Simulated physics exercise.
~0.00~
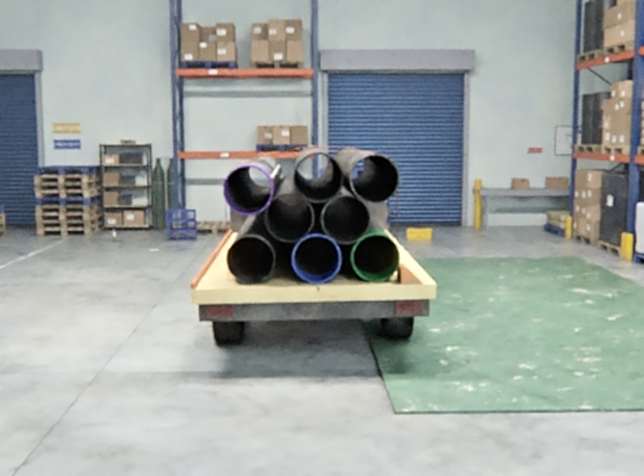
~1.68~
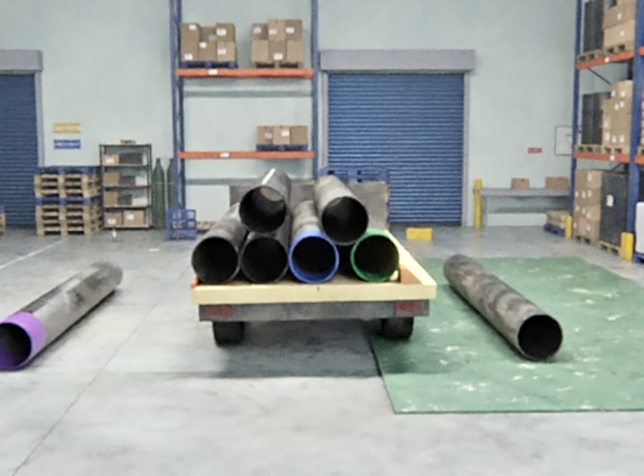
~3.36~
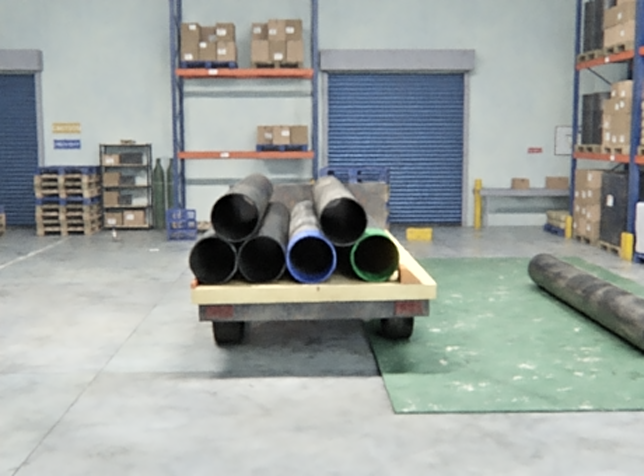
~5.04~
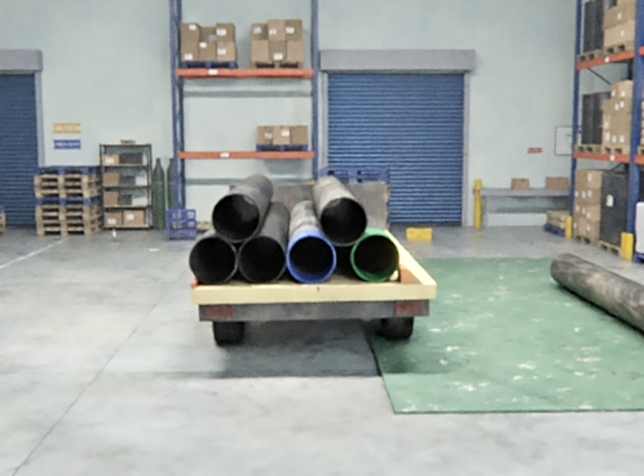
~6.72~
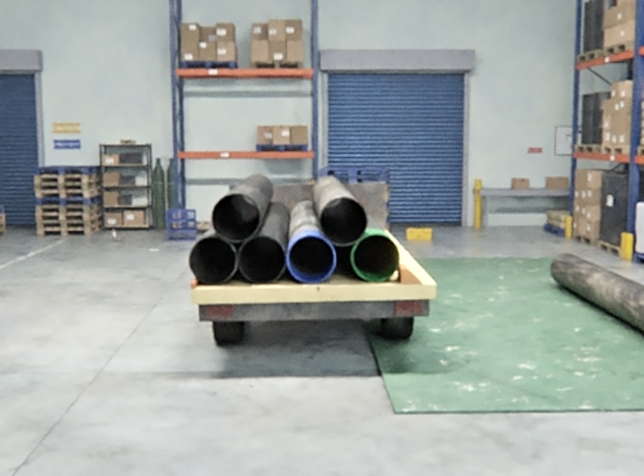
Stacked pipes spilling from a low trailer, the purple-ended one rolling off left and another right, while blue and green stay aboard.
